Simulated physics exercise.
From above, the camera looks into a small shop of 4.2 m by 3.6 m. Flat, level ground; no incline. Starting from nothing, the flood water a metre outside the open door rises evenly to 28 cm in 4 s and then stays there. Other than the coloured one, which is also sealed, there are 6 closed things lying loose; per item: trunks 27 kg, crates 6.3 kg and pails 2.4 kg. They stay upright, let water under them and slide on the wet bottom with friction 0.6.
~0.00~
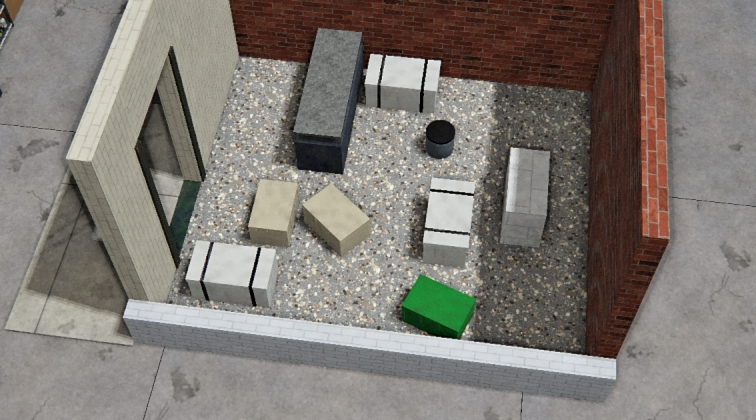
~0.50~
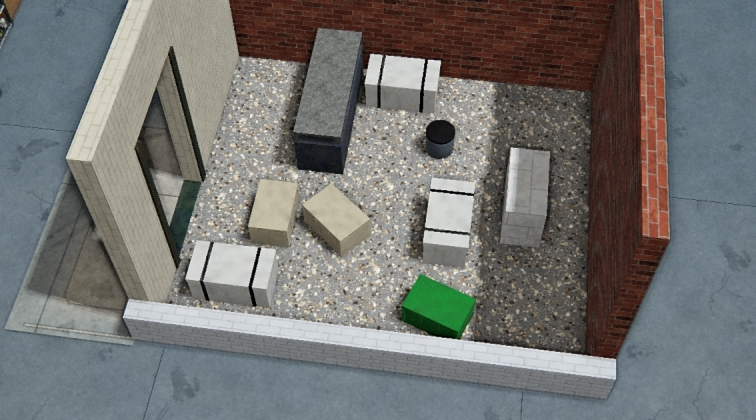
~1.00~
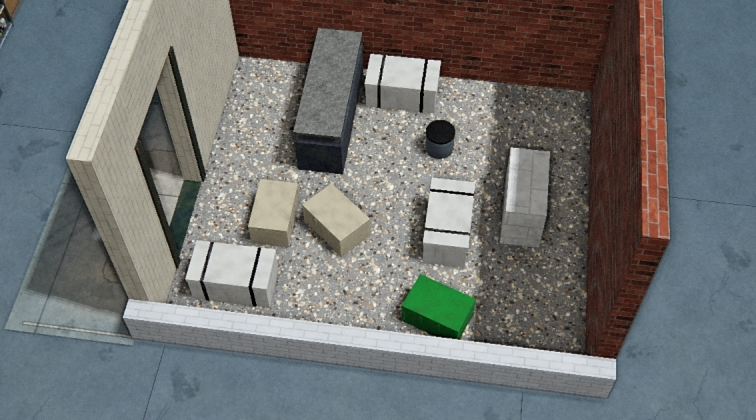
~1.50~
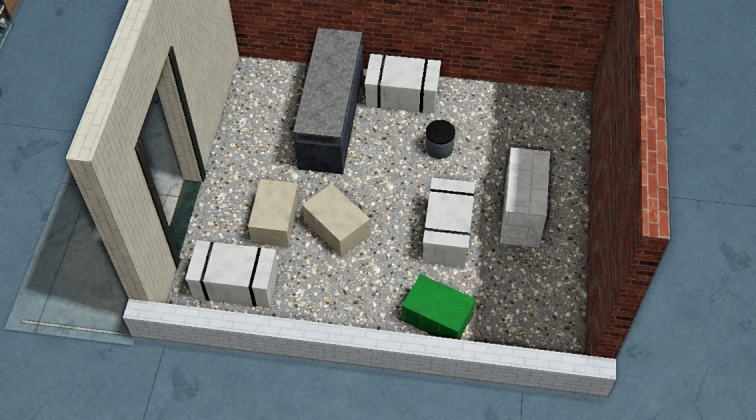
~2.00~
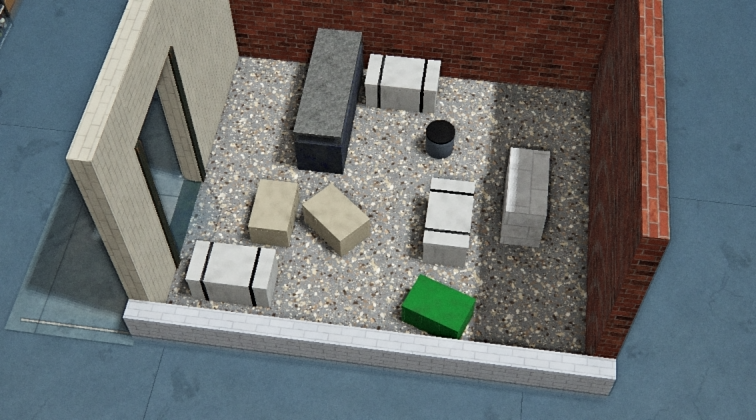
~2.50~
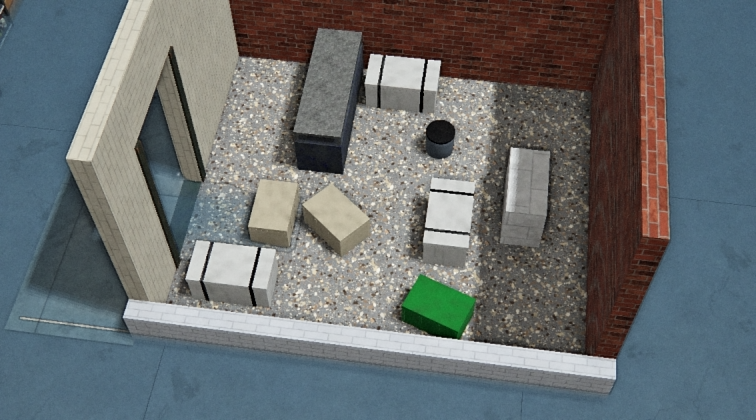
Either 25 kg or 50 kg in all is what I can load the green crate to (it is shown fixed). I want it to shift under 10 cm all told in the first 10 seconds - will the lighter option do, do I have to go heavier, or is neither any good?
You have to go heavier.
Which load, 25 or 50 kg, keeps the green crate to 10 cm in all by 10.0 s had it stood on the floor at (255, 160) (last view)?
Here the lighter suffices.
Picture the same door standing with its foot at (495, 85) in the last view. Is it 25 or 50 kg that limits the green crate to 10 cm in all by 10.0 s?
If so, only the heavier one succeeds.
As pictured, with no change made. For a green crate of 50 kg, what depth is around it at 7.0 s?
Depth: Approx. 10 cm.
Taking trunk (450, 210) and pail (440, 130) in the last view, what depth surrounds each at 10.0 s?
Depth approx. 16 cm / 15 cm.
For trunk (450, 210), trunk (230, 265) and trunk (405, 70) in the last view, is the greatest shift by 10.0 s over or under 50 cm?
Not exceeded, Not exceeded, Exceeded, in that order.
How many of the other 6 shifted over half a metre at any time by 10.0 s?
4.
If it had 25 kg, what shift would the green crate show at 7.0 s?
Shift: Roughly 30 cm.
After 3.5 s the green crate would be 0 cm from its start with 25 kg and 0 cm from its start with 50 kg; 0 cm of water round it then.
After 4.5 s the green crate would be 0 cm from its start with 25 kg and 0 cm from its start with 50 kg; 3 cm of water round it then.
After 7.0 s the green crate would be 33 cm from its start with 25 kg and 0 cm from its start with 50 kg; 10 cm of water round it then.
After 10.0 s the green crate would be 128 cm from its start with 25 kg and 0 cm from its start with 50 kg; 15 cm of water round it then.
